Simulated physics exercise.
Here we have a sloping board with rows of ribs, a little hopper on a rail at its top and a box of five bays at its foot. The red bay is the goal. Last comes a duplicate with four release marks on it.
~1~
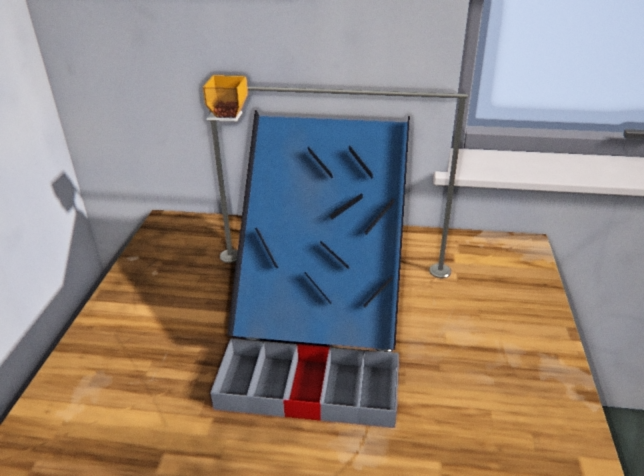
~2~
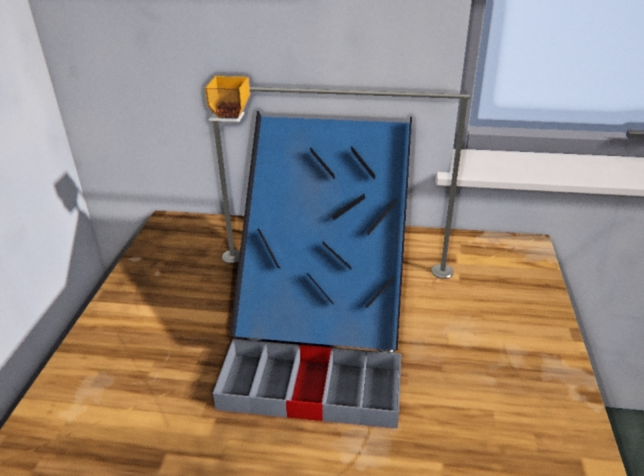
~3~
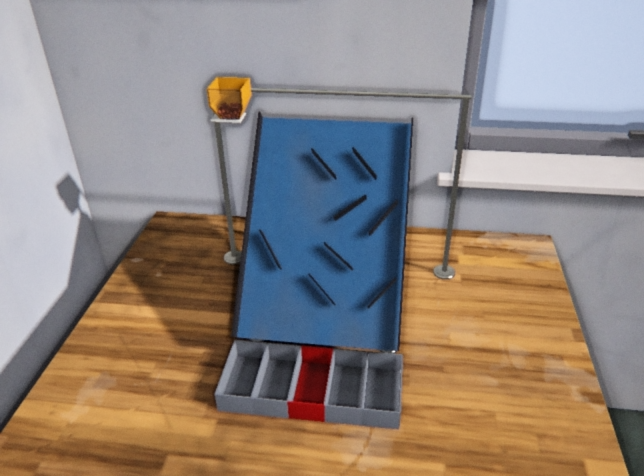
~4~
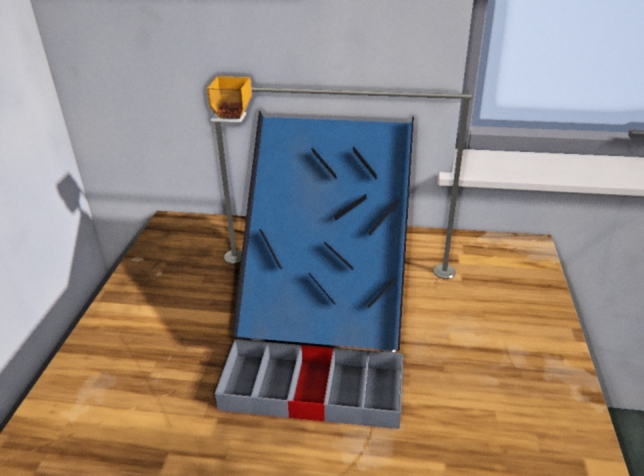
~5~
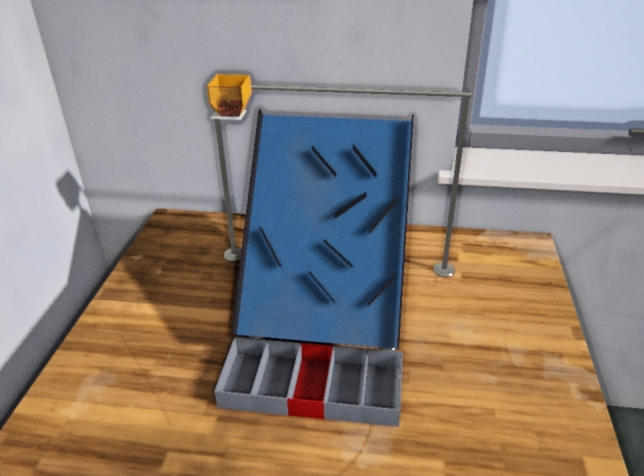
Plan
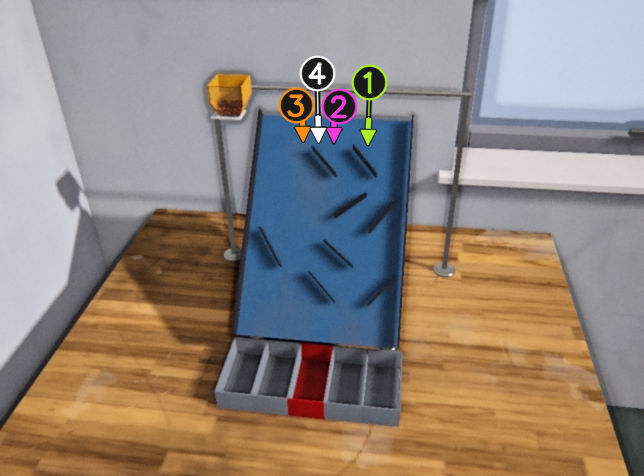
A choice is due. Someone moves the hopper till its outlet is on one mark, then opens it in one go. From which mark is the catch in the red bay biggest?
3 beats the others.
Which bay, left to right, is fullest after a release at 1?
The fourth from the left.
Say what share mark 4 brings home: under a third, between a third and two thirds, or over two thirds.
Mark 4 gives under a third.
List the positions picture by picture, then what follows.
Hopper at (228, 108), clay pellets, door shut, in the first frame.
Ribs (310, 148) to (333, 175), (351, 146) to (374, 175), (332, 217) to (364, 194), in the second frame.
Ribs (369, 233) to (397, 200), (259, 229) to (279, 267), (324, 242) to (352, 268), in the third frame.
Ribs (309, 273) to (334, 303), (368, 307) to (396, 277), in the fourth frame.
Red bay at (306, 408), number 3 of 5 from the left, in the fifth frame.
On the marked copy, mark 1 meets the board at (367, 139); mark 2 meets the board at (334, 137); mark 3 meets the board at (303, 136); mark 4 meets the board at (318, 137).
With 1, a stray few in the red bay, nearly all in other bays, a stray few held on the board.
With 2, a stray few in the red bay, nearly all in other bays.
With 3, about half in the red bay, about a third in other bays.
With 4, about a quarter in the red bay, most in other bays, a stray few outside the box.
